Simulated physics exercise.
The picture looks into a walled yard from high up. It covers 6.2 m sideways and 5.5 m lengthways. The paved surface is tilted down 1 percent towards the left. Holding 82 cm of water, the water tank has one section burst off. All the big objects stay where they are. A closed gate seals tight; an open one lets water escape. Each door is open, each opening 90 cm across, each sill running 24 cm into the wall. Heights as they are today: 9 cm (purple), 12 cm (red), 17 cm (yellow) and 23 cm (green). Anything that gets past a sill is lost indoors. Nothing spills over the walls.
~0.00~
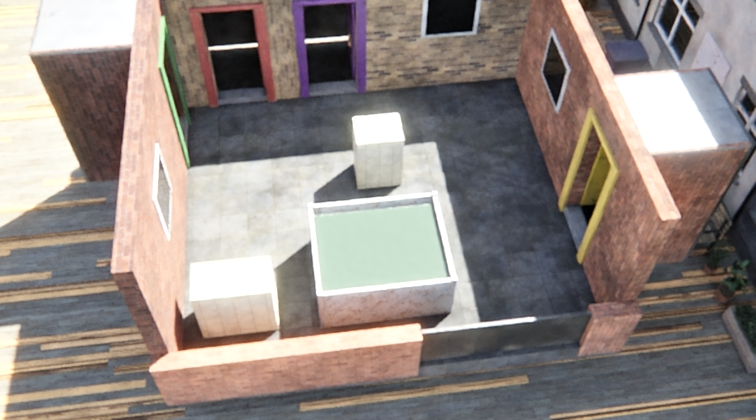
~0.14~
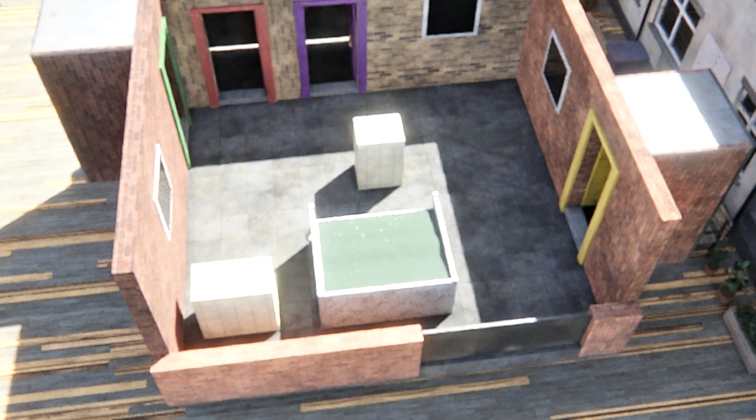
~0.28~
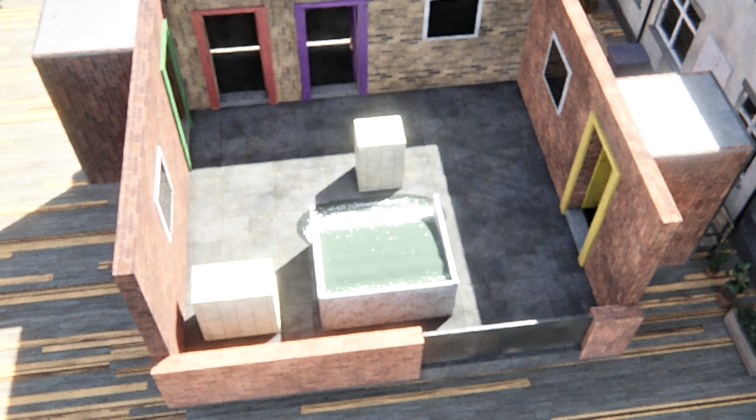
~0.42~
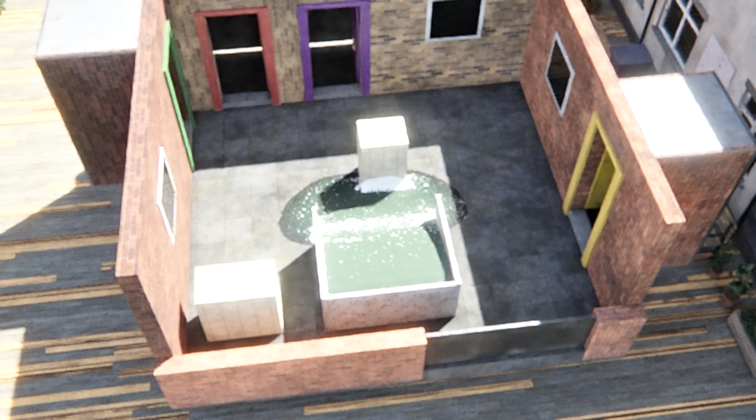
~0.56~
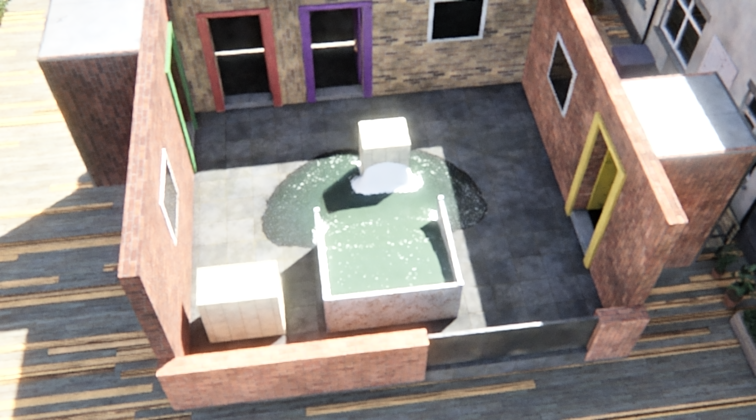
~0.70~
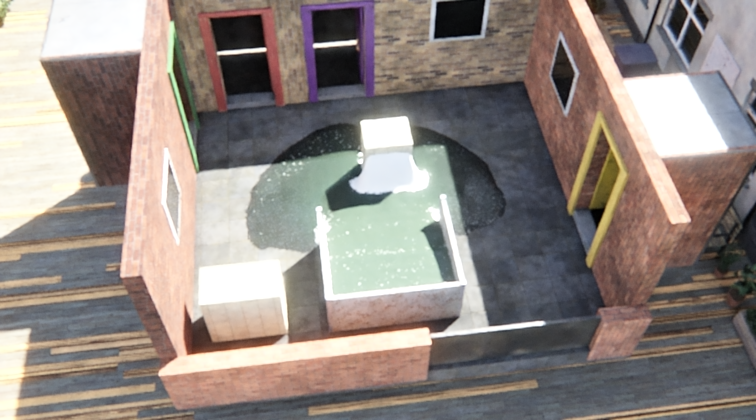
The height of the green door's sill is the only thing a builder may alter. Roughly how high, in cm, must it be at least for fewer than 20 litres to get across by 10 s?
Roughly 23 cm is just enough.
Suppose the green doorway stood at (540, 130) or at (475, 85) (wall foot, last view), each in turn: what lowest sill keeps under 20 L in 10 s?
Roughly 13.5 cm, then roughly 14.5 cm.
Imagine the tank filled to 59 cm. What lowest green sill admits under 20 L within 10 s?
Step height: Approx. 16 cm.
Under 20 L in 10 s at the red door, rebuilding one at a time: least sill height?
For red: Close to 21 cm.
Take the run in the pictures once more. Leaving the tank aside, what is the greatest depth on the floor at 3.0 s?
Close to 25 centimetres.
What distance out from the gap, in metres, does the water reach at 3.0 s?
Close to 4.6 metres, I'd say.
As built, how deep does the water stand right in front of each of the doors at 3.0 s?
Centimetres: Purple = 10, red = 22, yellow = 7, green = 25.
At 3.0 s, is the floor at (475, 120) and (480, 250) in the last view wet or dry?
Note: Point one reached; point two not yet reached.
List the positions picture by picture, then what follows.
The first frame shows still water, 82 cm deep, in the water tank at (380, 245); the green door at (176, 102) is dry.
In the second frame, the front is at a hidden place, 0.3 m from the gap on the far side; 0.5 m2 of floor is wet, 82 cm left at the back.
In the third frame, the gap is on the far side, the front 0.7 m out at a hidden place; the back of the water tank holds 75 cm.
In the fourth frame, the front is at (330, 180), 1.3 m from the gap on the far side; 3.0 m2 of floor is wet, 71 cm left at the back.
In the fifth frame, the front is at (332, 155), 1.9 m from the gap on the far side; 4.8 m2 of floor is wet, 68 cm left at the back.
In the sixth frame, the front is at (337, 128), 2.6 m from the gap on the far side; 6.9 m2 of floor is wet, 60 cm left at the back; 1.5 m in a straight line remain to the green door at (185, 107).
After 1.4 s water covers 50 % of the floor, deepest (46 cm) near (379, 195); it has not reached the green door.
After 3.0 s water covers 65 % of the floor, deepest (25 cm) near (197, 159); 25 cm at the green door, 16 litres in over its 23 cm sill.
After 10.0 s water covers 100 % of the floor, deepest (12 cm) near (294, 372); 9 cm at the green door, 19 litres in over its 23 cm sill.
At the green door as built, the water arrived by 1.5 s and peaked near 31 cm at 2.4 s.
With a sill of 20 cm, 33 litres would have come in within the 10 s; with 27 cm, 9 litres. So under 20 litres takes about 23 cm.
